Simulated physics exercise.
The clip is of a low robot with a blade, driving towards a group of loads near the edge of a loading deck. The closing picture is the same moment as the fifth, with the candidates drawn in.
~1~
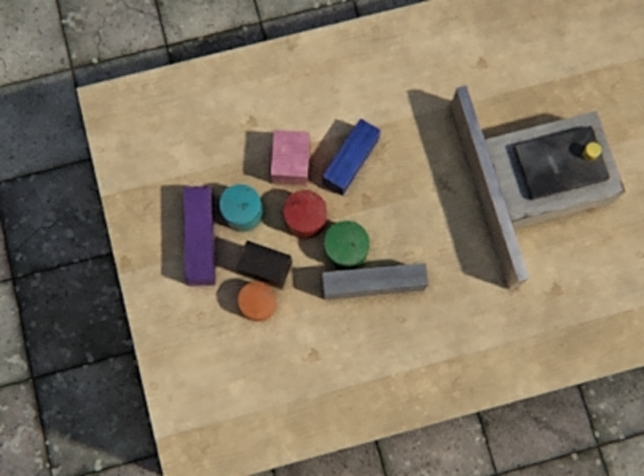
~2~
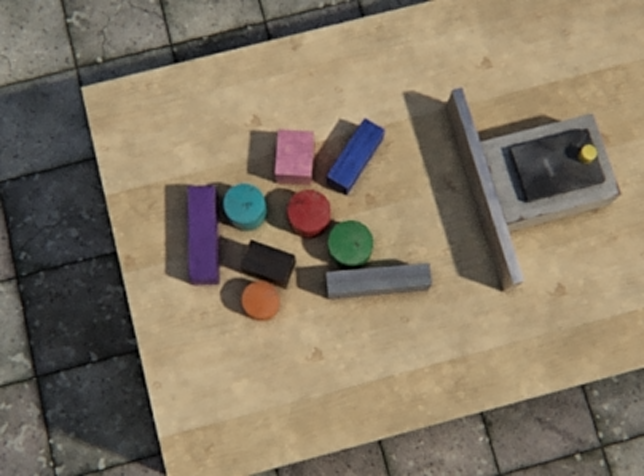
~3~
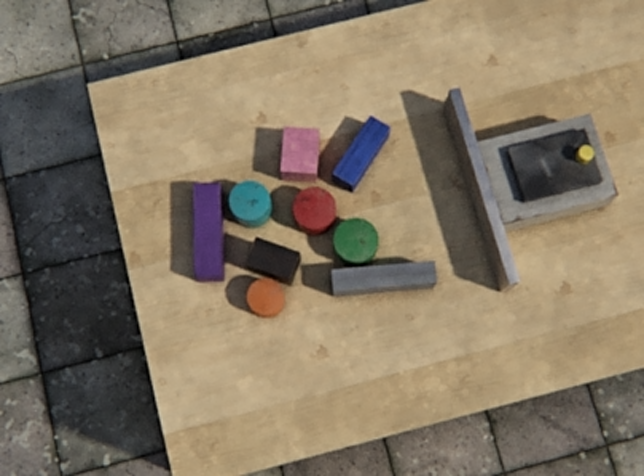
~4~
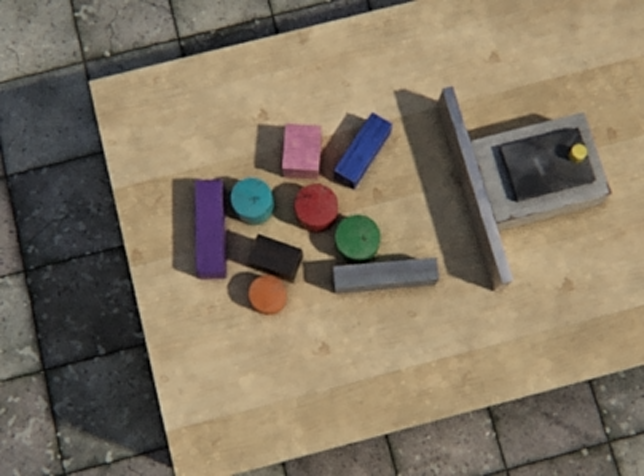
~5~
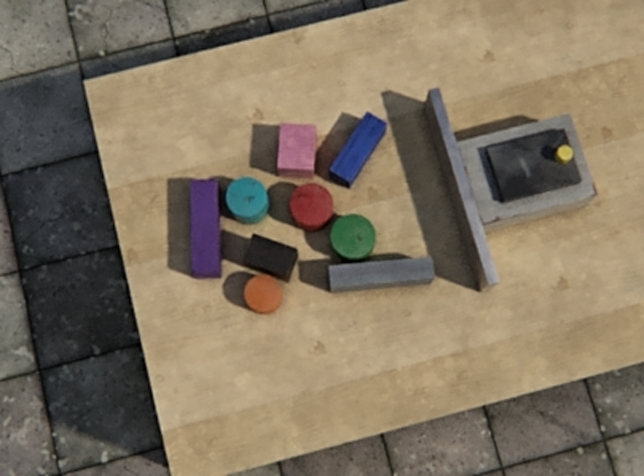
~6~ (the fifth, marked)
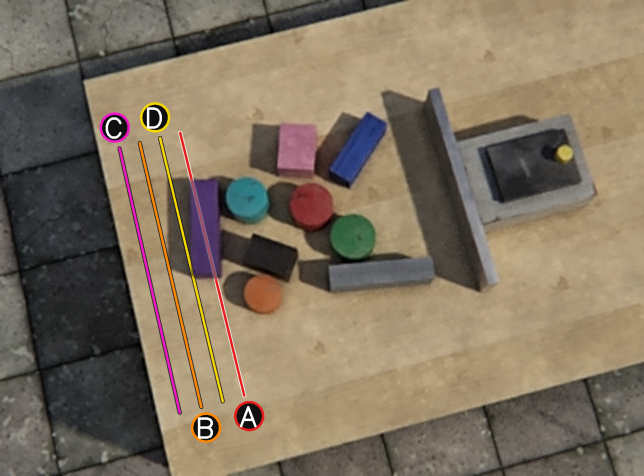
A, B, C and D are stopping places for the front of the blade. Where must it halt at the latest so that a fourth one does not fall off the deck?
As far as mark D.
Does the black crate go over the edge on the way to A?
No.
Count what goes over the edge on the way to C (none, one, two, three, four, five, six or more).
In all, six or more.
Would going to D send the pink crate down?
No.
On the marked copy, A at (211, 260); B at (170, 271); C at (149, 276); D at (190, 266).
Taking D. A third of the way, robot (430, 192); orange canister (255, 297); pink crate (294, 153).
Two thirds of the way, robot (331, 218); orange canister (177, 309); purple bar (177, 232).
When it is over, robot (255, 237); purple bar over the edge; orange canister over the edge; two fallen.
As for the rest, A is within the limit but short; B drops six; C drops eight.
